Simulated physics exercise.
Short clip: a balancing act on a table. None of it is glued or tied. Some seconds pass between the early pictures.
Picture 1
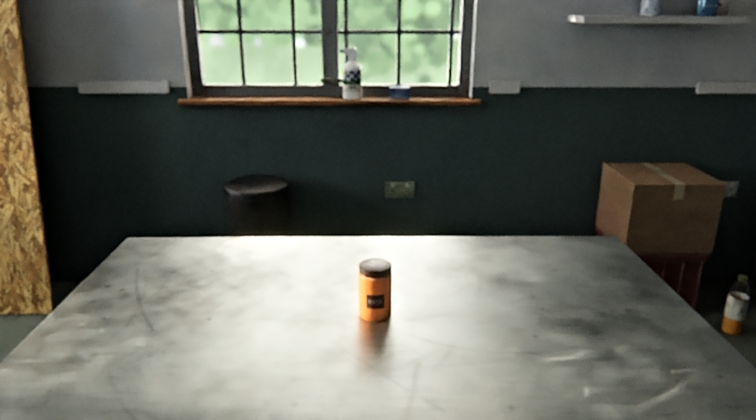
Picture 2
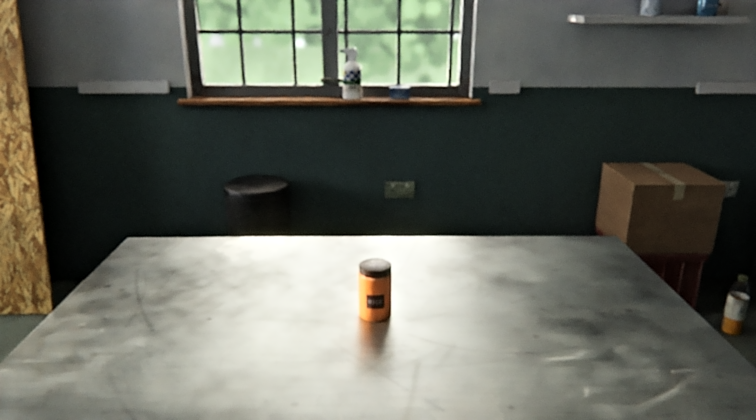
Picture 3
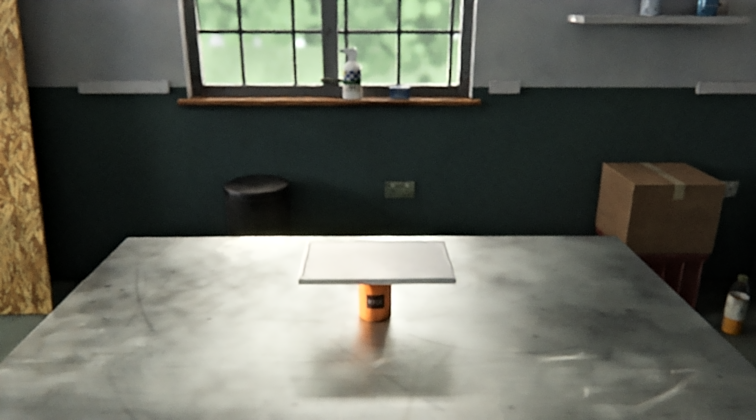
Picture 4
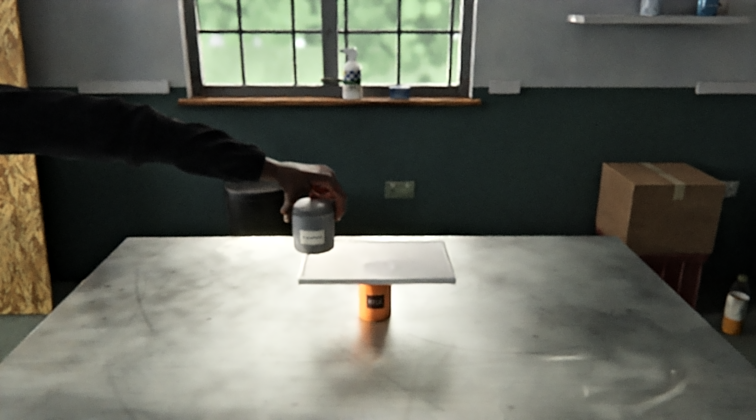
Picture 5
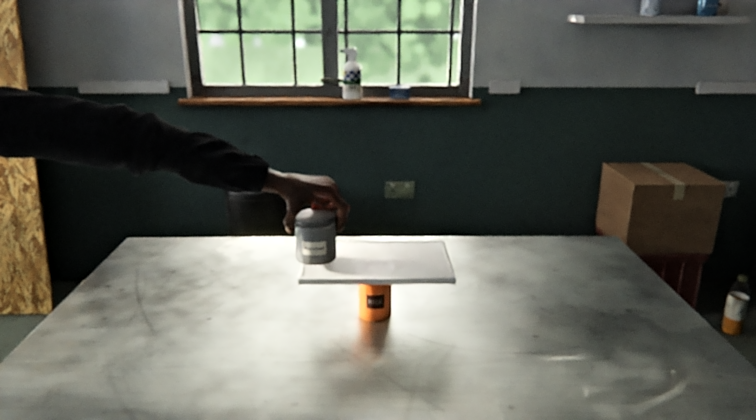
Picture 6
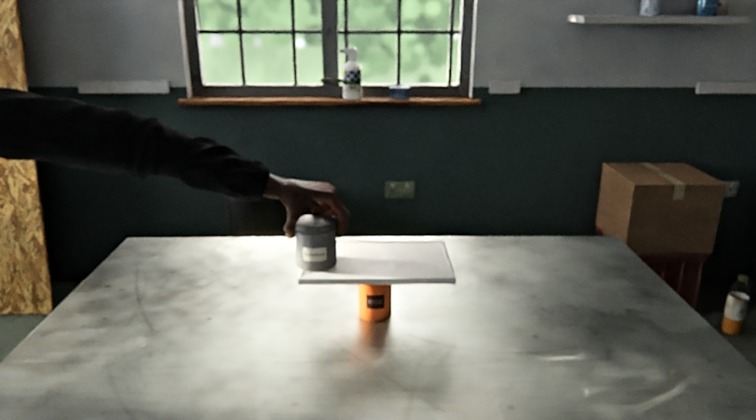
A hand lowers a grey jar onto the left edge of a board atop an orange jar.
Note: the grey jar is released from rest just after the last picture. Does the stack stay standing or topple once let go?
I expect the stack to come down, at least in part.
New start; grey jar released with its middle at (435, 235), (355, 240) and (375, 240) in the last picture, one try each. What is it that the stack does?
Try 1: Topples; try 2: Stands; try 3: Stands.
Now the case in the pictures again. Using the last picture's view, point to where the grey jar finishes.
Roughly pixel (280, 306) in the last picture.
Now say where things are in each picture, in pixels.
In the first frame, the last thing is not in view yet; orange jar (375, 289).
In the second frame, the last thing is not in view yet; orange jar (375, 289).
In the third frame, the last thing is not in view yet; orange jar (375, 289).
The fourth frame shows coming down; grey jar (313, 225); orange jar (375, 289).
The fifth frame shows coming down; grey jar (316, 236); orange jar (375, 289).
The sixth frame shows set down, still held; grey jar (316, 242); orange jar (375, 289).
Then, 0.30 s after the last picture, grey jar now fallen; white lid tipped 52° from how it was.
Then, 0.60 s after the last picture, white lid on its side.
At rest, fallen, grey jar; tipped over in the stack, white lid; orange jar in place. Seen from the same camera at the end, grey jar near (281, 306). The stack loses its balance.
